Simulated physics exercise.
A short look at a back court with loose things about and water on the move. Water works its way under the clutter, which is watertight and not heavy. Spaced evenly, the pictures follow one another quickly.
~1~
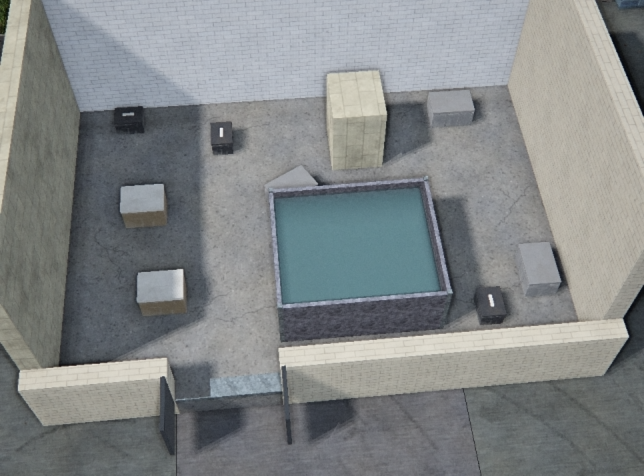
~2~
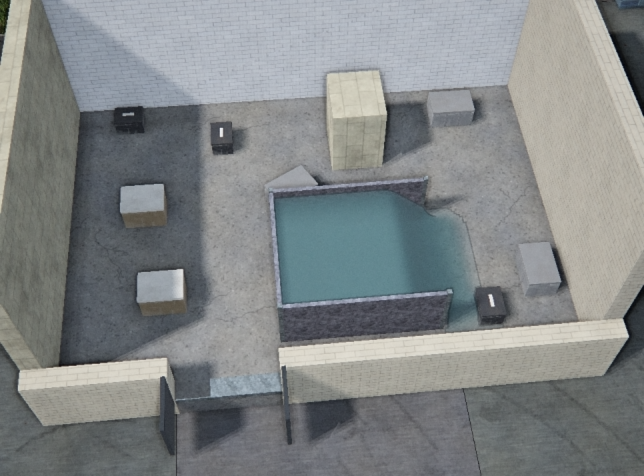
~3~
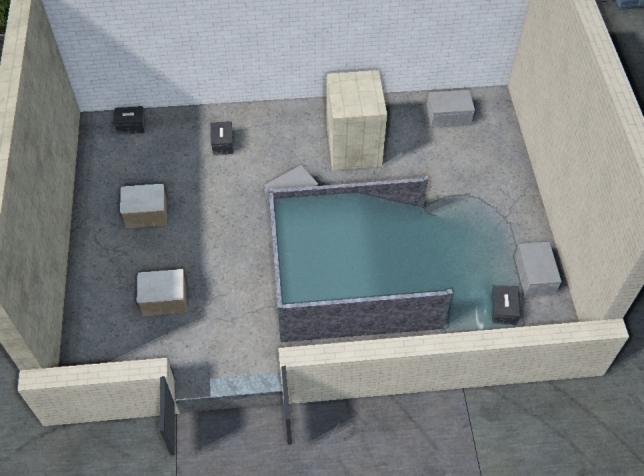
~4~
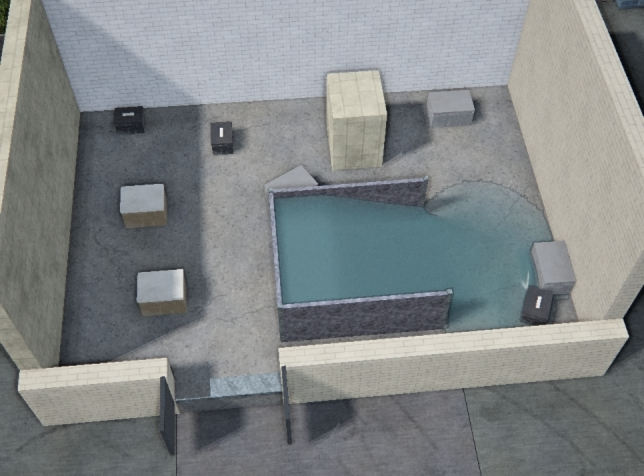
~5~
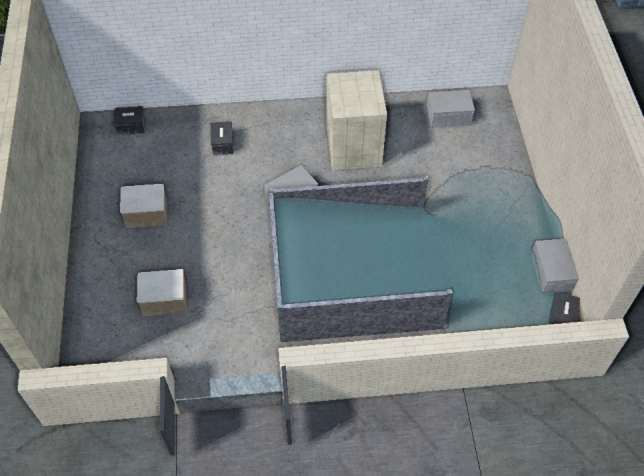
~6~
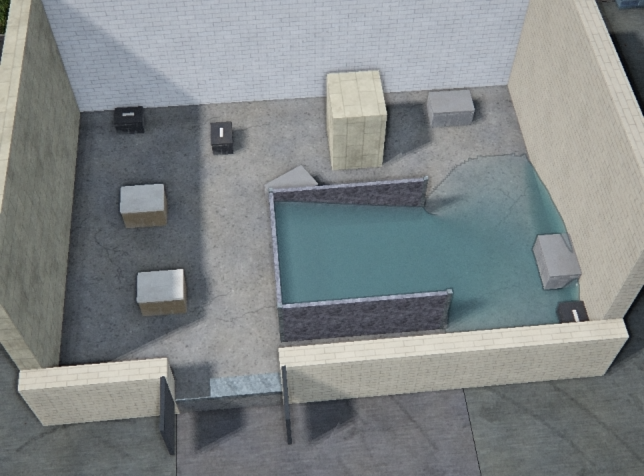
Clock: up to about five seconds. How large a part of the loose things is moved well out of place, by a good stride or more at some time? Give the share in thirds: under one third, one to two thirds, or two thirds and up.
Counting the far movers, it's in the middle - a third to two thirds.
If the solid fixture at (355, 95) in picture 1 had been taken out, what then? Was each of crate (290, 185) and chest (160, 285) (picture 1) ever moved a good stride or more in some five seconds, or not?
As listed: Not that far, never so far.
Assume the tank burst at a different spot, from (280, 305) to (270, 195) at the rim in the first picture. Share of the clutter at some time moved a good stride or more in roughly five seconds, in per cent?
My figure is about 60 %.
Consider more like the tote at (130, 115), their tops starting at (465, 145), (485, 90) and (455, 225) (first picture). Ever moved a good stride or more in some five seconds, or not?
The first travels far, the second travels far, the third travels far.
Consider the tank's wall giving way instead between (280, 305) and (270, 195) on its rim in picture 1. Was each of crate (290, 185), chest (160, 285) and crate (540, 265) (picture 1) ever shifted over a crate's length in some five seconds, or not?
Fell short, went past that, fell short.
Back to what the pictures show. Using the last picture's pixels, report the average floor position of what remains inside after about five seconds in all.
Near (196, 236).
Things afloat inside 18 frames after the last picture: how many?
Result - 3.
A moment on, 1 of 8 are well off their spots; 2 afloat.
Next, 3 of 8 are well off their spots; 2 afloat.
Later, 3 of 8 are well off their spots; 3 afloat.
In the end, 5 of 8 are well off their spots, and 5 have been at some point; 3 afloat.
